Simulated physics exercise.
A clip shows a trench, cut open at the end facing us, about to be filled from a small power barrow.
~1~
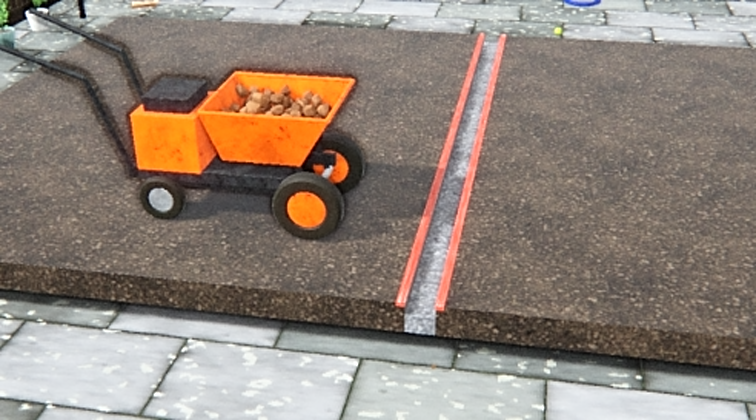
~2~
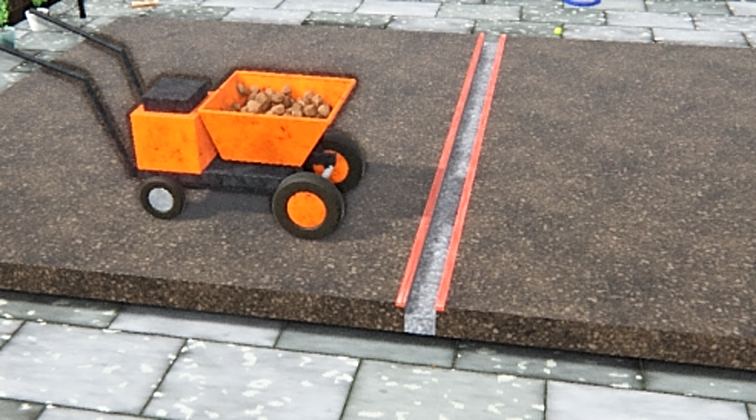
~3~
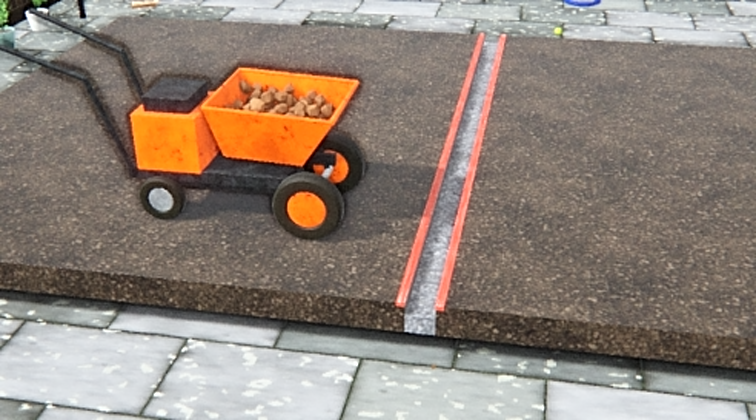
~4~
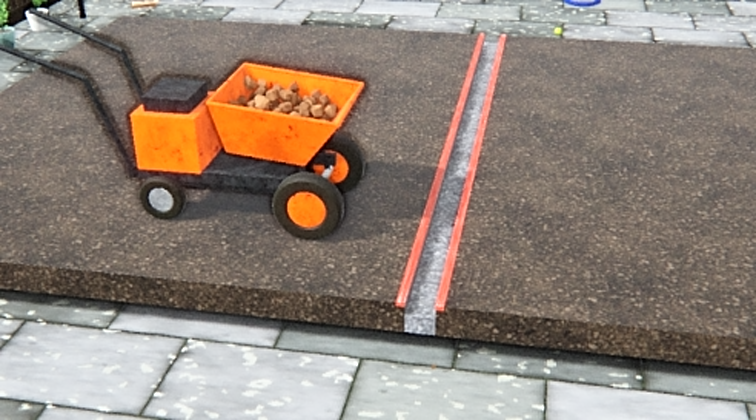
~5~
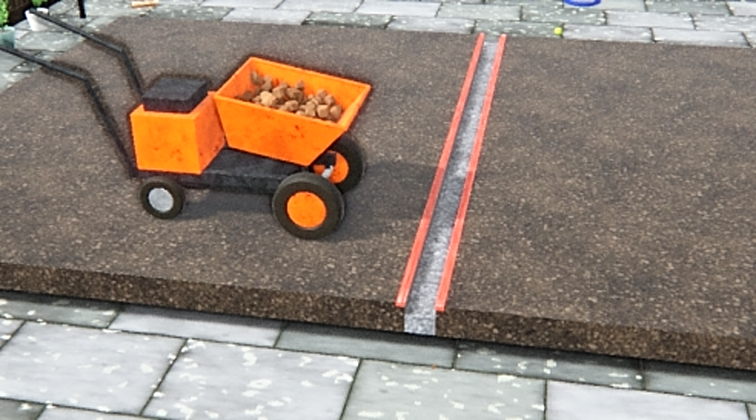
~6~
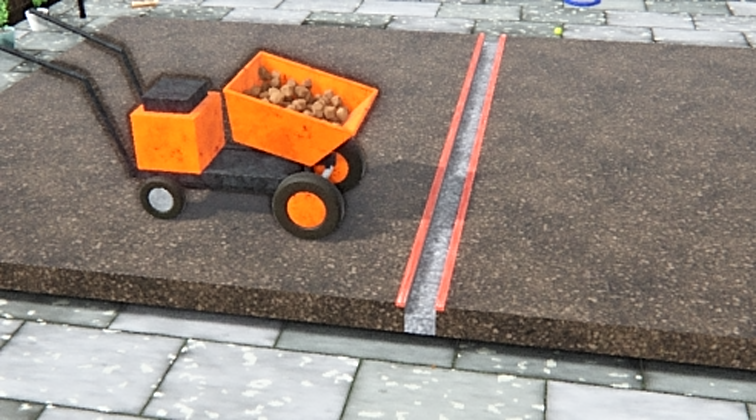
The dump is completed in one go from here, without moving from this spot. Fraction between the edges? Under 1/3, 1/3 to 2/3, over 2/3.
Its aim will yield a share of a third to two thirds.
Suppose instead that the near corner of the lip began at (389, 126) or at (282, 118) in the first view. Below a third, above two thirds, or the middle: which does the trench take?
Note - stop 1: Under a third; stop 2: Under a third.
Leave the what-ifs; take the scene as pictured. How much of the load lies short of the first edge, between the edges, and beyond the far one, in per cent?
Split - short: 25 percent, between: 45 percent, beyond: 20 percent.
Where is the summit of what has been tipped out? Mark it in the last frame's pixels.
Estimated top, final frame: Near (437, 202).
Shortly afterwards, skip tipped steeply; the whole lot in the skip.
Next, skip tipped right over; all but a few in the skip; only a few short of the trench; only a few in or heaped over the trench.
Some moments later, skip tipped right over; near a third in the skip; a little short of the trench; near a third in or heaped over the trench; a little beyond it.
In the end, skip tipped right over; a little in the skip; near a quarter short of the trench; near half in or heaped over the trench; near a quarter beyond it.
